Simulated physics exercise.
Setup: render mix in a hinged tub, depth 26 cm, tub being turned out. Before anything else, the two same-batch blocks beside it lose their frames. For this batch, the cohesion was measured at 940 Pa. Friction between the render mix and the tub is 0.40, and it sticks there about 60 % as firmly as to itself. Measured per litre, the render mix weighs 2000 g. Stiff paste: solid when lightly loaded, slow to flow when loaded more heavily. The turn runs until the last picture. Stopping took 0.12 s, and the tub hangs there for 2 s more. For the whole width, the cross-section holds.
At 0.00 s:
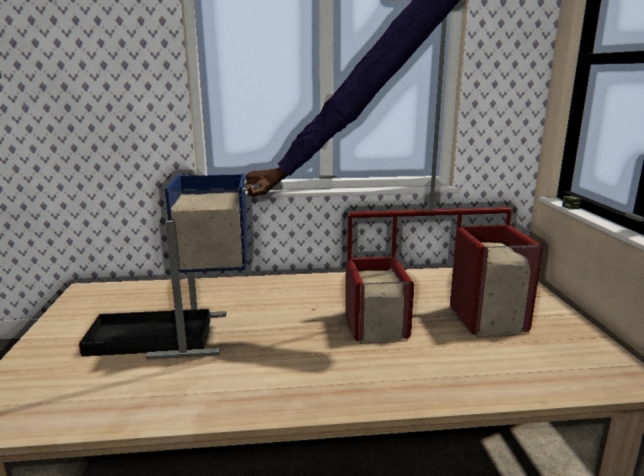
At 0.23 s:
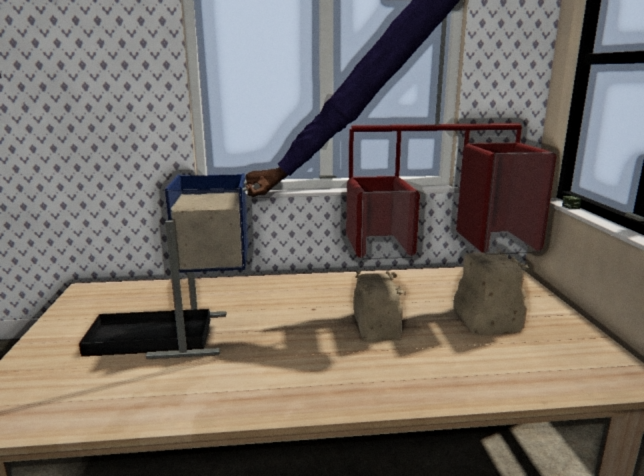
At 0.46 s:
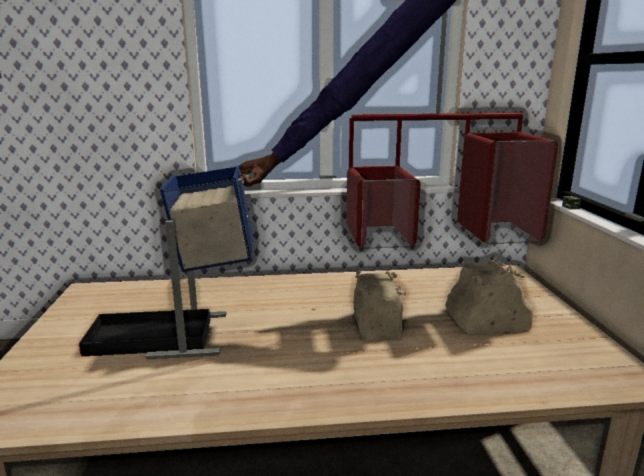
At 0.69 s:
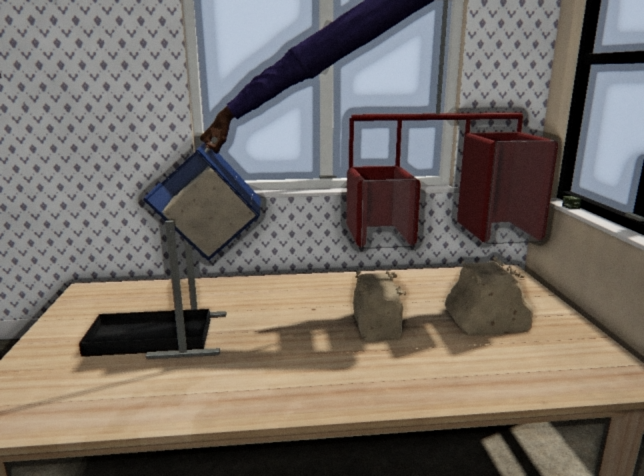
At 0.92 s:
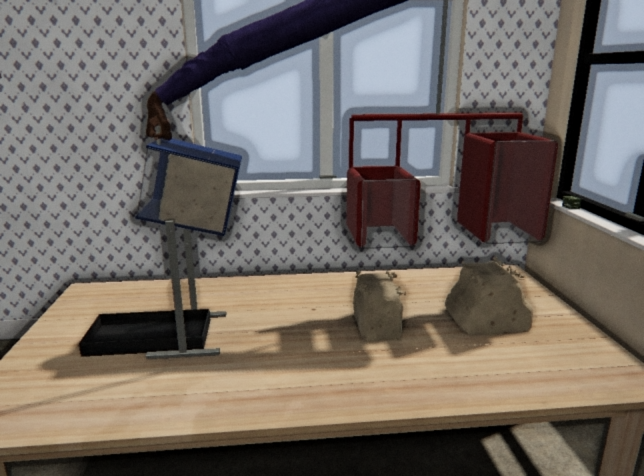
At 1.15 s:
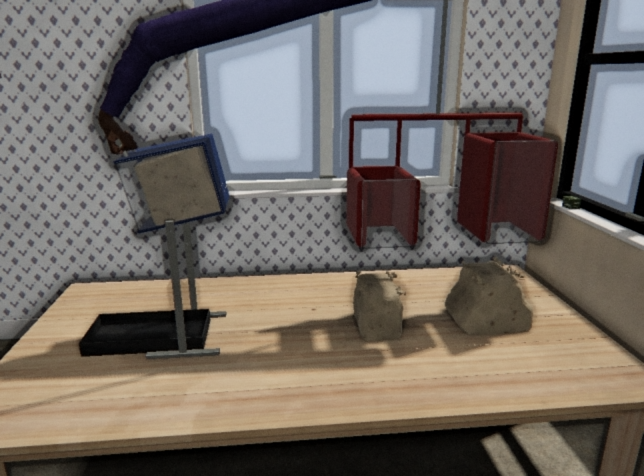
On a wooden table by a window, red casings lift off two pale blocks, and the larger right-hand one slumps into a squat mound while the smaller keeps its height. A dark-sleeved arm then turns the blue tub at left counterclockwise past upright on its side, the mix staying inside.
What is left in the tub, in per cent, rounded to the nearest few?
Around 65 in every hundred.
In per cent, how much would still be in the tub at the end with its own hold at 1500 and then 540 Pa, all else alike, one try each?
In that order: 100 %, 45 %.
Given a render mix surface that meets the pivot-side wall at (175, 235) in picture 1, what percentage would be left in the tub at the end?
Then about 95 %.
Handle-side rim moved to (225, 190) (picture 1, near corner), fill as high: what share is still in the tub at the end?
Then about 100 %.
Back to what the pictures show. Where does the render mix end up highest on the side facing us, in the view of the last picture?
Highest point: Approx. (185, 185).
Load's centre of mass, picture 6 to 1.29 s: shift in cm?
Around 4 cm.
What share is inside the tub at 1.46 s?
Roughly 85 per cent.
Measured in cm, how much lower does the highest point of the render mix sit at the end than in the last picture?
Roughly 11 cm.
After 1.29 s, the tub is at 101 degrees and holds 100 %.
After 1.46 s, the tub is at 101 degrees and holds 83 %.
After 1.63 s, the tub is at 101 degrees and holds 67 %.
After 1.80 s, the tub is at 101 degrees and holds 65 %.
After 3.15 s, at the end, the tub is at 101 degrees and holds 65 %.
